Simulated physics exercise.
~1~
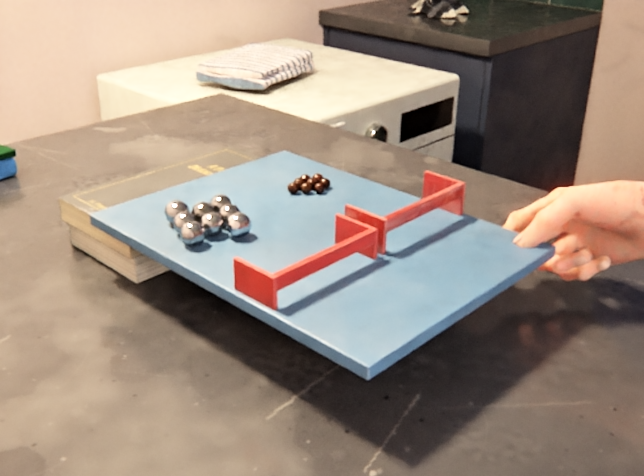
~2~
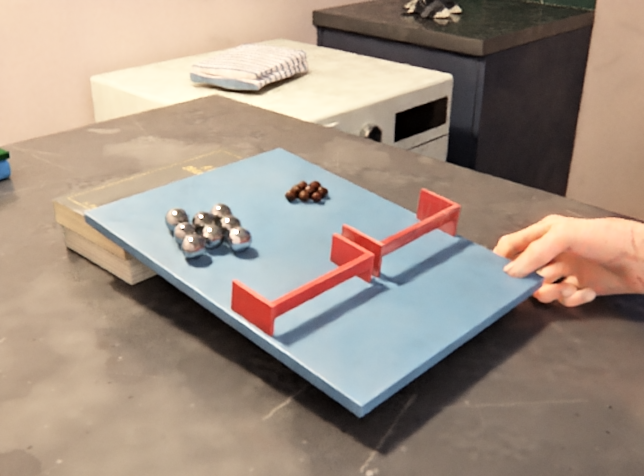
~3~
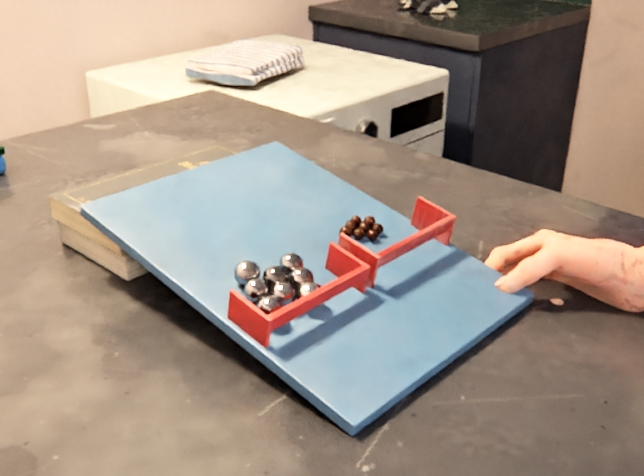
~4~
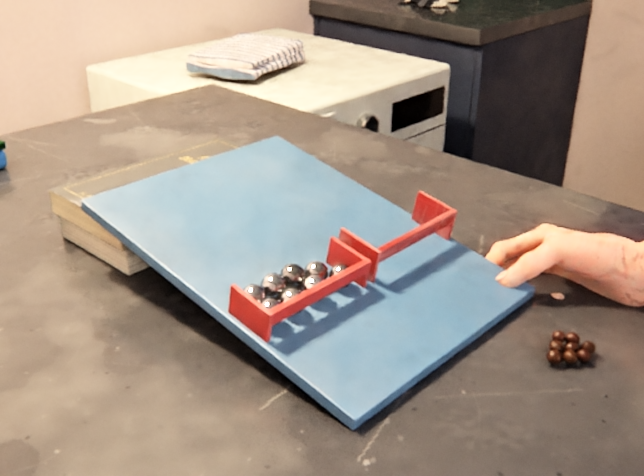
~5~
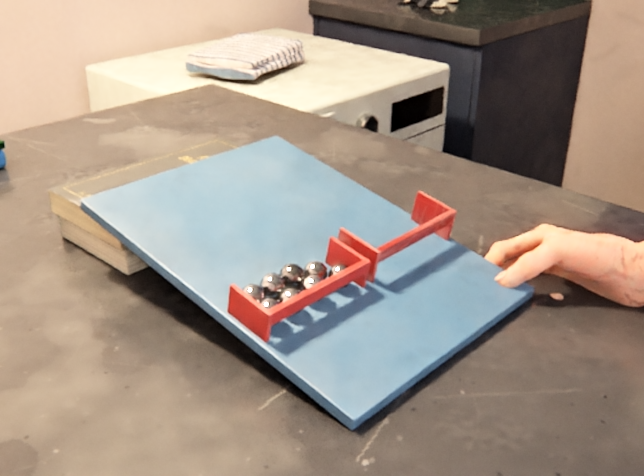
Kitchen counter, a hand lowering a blue board's end, silver balls stopping behind a red bar, smaller brown balls rolling off.
